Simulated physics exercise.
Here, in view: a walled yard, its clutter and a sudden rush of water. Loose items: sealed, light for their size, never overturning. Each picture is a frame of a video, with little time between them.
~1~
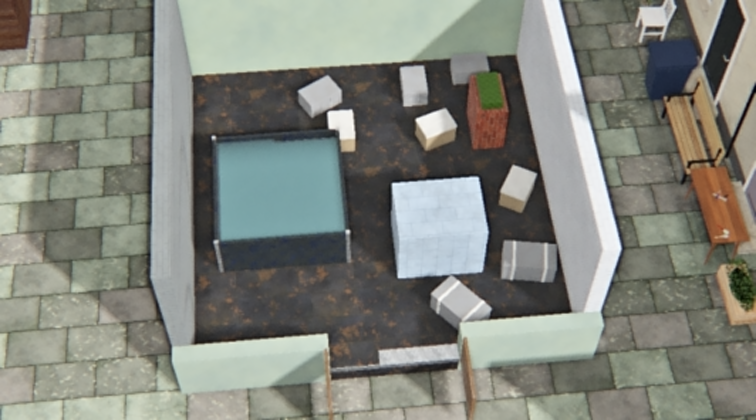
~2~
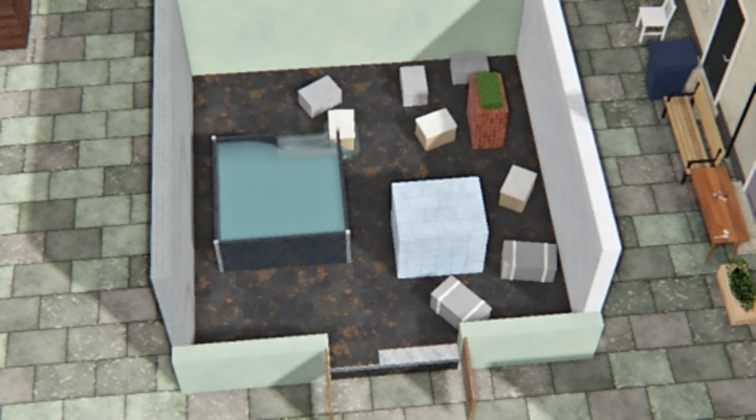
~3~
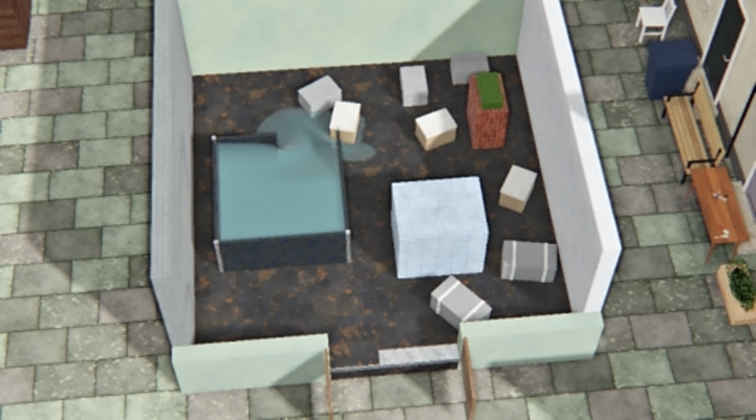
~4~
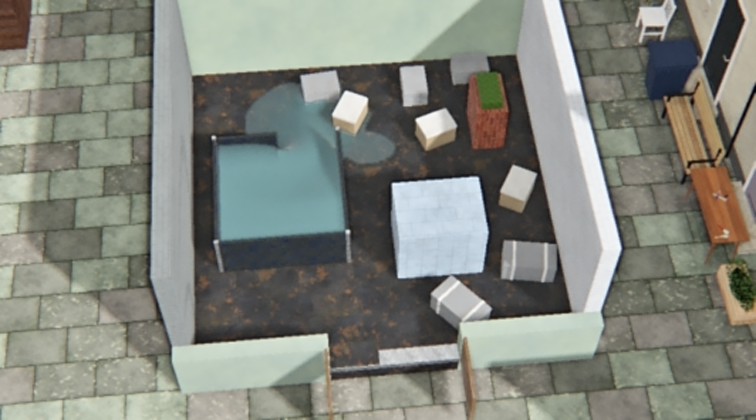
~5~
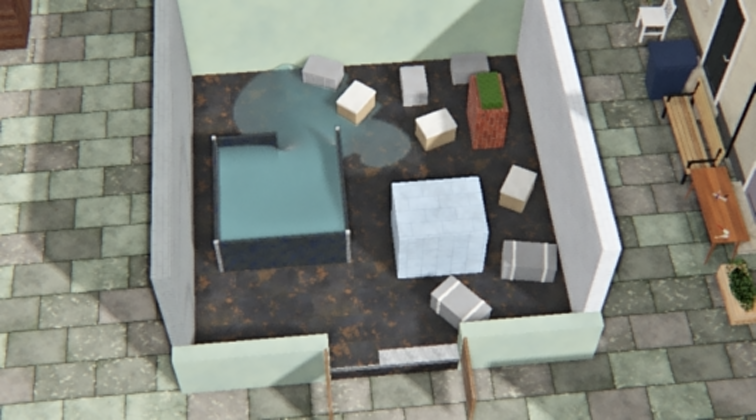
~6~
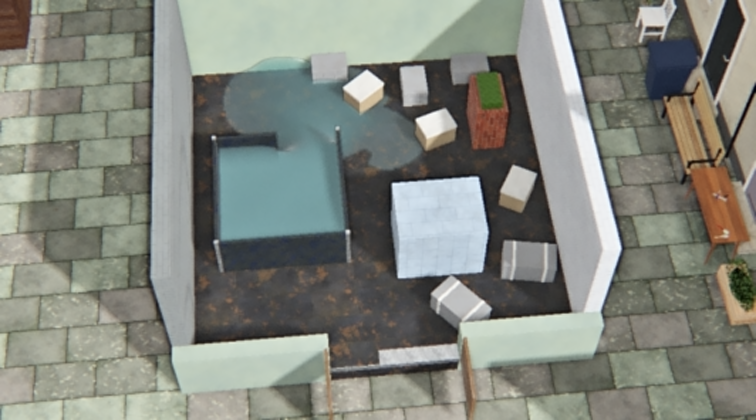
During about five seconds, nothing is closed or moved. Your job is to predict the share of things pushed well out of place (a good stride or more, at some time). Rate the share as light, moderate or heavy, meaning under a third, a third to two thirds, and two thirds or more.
Heavy.
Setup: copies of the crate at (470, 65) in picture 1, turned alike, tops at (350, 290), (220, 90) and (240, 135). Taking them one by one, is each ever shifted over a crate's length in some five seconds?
Result by item: Stays where it is / gets dislodged / gets dislodged.
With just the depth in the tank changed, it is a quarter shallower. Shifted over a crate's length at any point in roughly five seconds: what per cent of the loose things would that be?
Roughly 60 per cent of them.
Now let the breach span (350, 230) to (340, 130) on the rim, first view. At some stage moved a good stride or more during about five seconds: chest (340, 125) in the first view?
Verdict: Not that far.
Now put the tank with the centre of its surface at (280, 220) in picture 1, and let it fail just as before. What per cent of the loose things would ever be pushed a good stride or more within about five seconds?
Estimate: Close to 80 per cent.
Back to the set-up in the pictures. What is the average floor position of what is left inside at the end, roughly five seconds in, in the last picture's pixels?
Near (469, 169).
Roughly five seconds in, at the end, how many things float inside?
6 in all.
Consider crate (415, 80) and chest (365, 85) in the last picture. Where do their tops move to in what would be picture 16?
(476, 81) and (455, 52), about.
A moment on, 2 of 8 are well off their spots; 2 afloat.
Next, 4 of 8 are well off their spots; 4 afloat.
Later, 4 of 8 are well off their spots; 4 afloat.
In the end, 6 of 8 are well off their spots, and 6 have been at some point; 6 afloat.
